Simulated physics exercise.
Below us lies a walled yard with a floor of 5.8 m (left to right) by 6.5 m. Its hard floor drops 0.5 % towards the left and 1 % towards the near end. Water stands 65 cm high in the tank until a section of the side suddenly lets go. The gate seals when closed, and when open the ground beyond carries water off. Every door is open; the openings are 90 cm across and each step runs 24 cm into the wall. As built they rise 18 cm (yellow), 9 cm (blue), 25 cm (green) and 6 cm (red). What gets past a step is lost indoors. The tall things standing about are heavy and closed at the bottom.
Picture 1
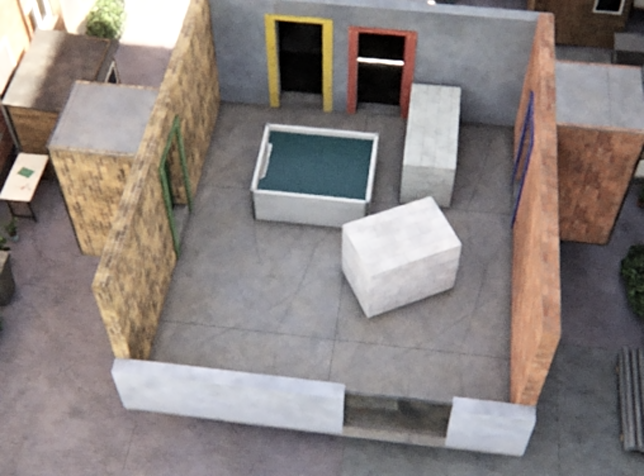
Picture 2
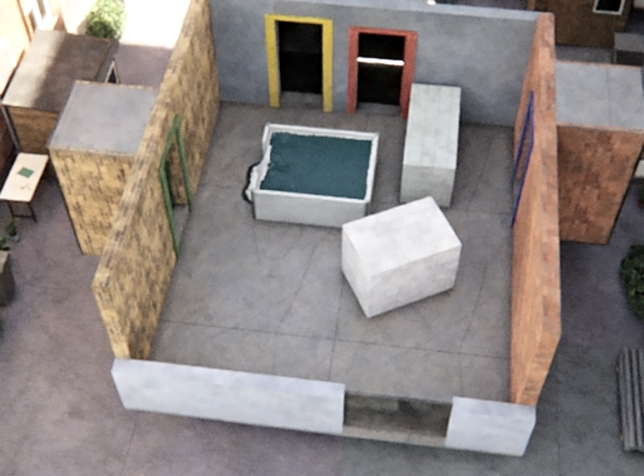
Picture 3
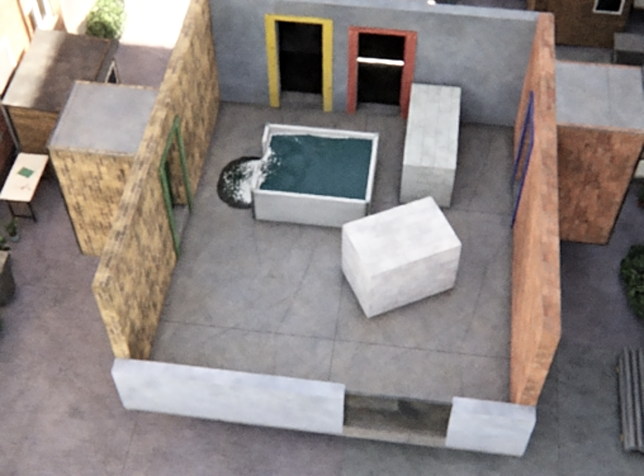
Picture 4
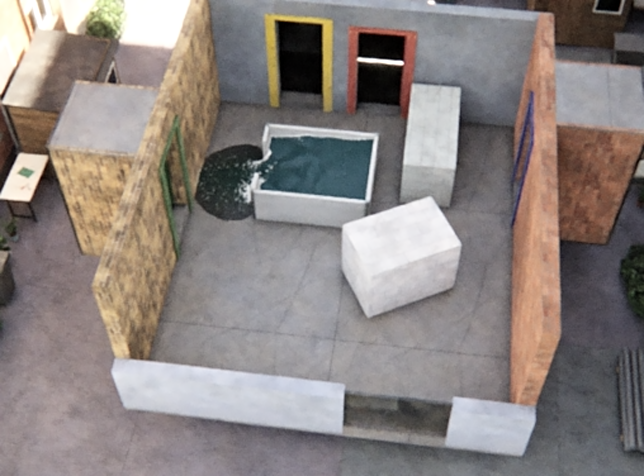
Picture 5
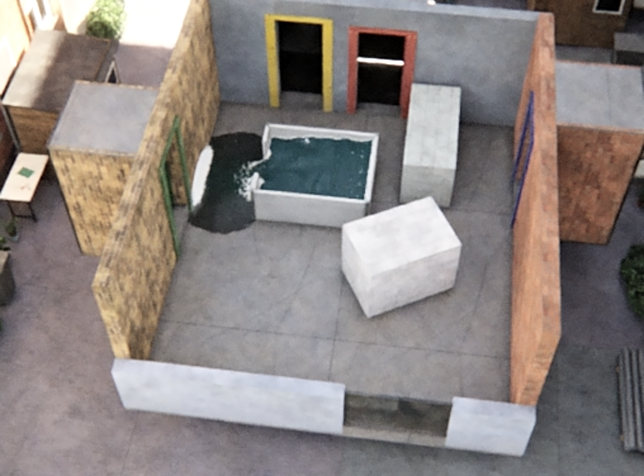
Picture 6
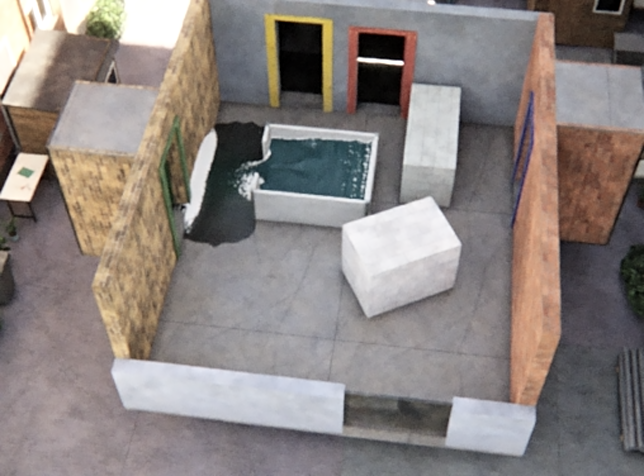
At the start, still water fills a white tank in a walled yard with coloured doorways and two pale blocks. Water then bursts through the tank's left side and spreads in a dark, widening pool, reaching the left wall by the green doorway, while the level in the tank sinks.
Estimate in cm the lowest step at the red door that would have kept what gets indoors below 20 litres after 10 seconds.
Close to 9.5 cm is just enough.
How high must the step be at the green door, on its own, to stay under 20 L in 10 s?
Roughly 11.5 cm at green.
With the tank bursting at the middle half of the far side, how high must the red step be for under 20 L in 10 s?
About 22 cm.
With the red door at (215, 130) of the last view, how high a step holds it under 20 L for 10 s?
Roughly 15 cm.
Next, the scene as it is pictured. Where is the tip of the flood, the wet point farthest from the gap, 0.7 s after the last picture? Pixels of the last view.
Around (163, 312).
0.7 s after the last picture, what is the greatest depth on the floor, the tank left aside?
Up to some 42 cm.
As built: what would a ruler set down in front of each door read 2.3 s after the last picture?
In cm: Yellow 10, blue 0, green 12, red 4.
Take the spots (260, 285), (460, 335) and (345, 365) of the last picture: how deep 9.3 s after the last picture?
In that order: 3, 6 and 4 cm.
Then, 0.7 s after the last picture water covers 15 % of the floor, deepest (42 cm) near (210, 176); it has not reached the red door.
Then, 2.3 s after the last picture water covers 45 % of the floor, deepest (26 cm) near (220, 107); 4 cm at the red door, 0 litres in over its 6 cm step.
Then, 9.3 s after the last picture water covers 95 % of the floor, deepest (13 cm) near (142, 388); 8 cm at the red door, 58 litres in over its 6 cm step.
At the red door as built, the water peaked near 12 cm, 5.7 s after the last picture.
With a step of 8 cm, 33 litres would have come in within the 10 s; with 11 cm, 10 litres. So under 20 litres takes about 9.5 cm.
